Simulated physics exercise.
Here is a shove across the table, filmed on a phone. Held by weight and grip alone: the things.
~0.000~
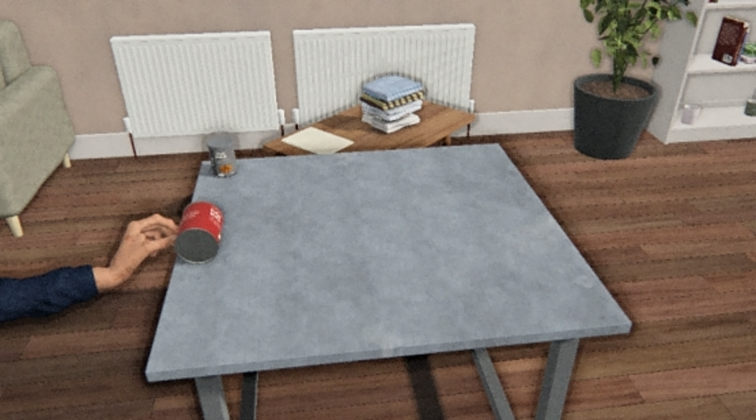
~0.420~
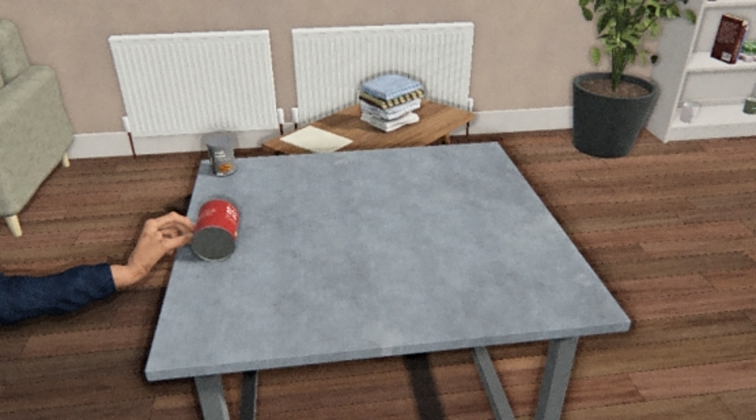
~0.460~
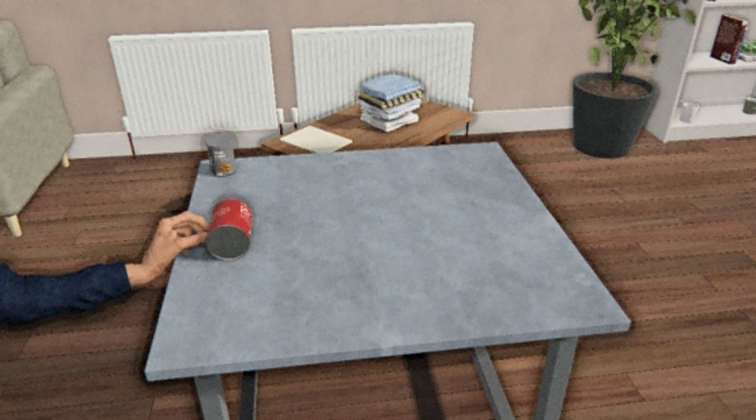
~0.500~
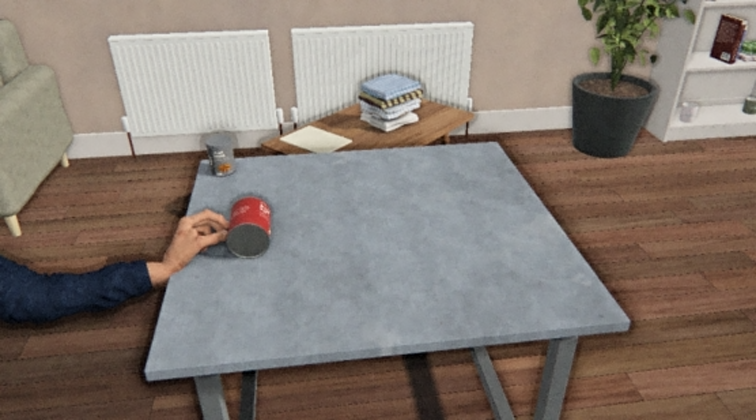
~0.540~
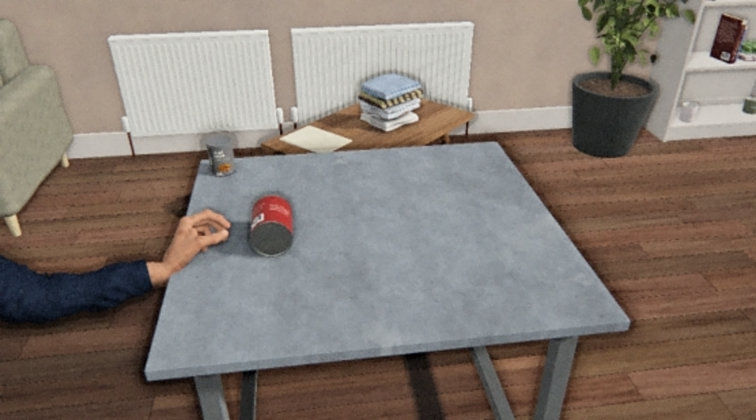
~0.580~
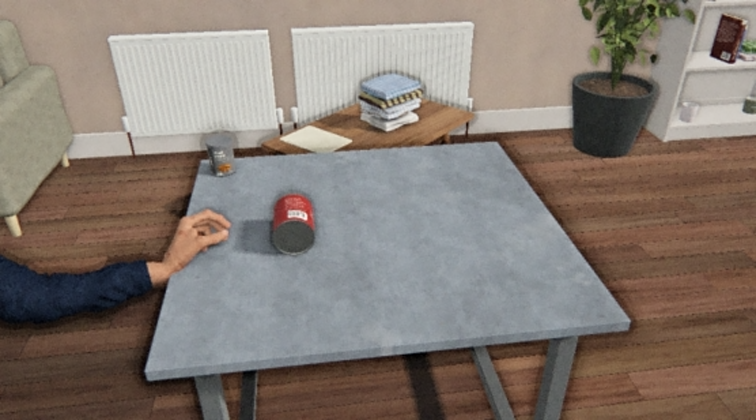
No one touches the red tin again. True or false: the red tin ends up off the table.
True.
Around 0.98 s, red tin displaced well along near (481, 209).
Around 1.38 s, red tin now off the table.
Finally (1.8 s), off the table, red tin.
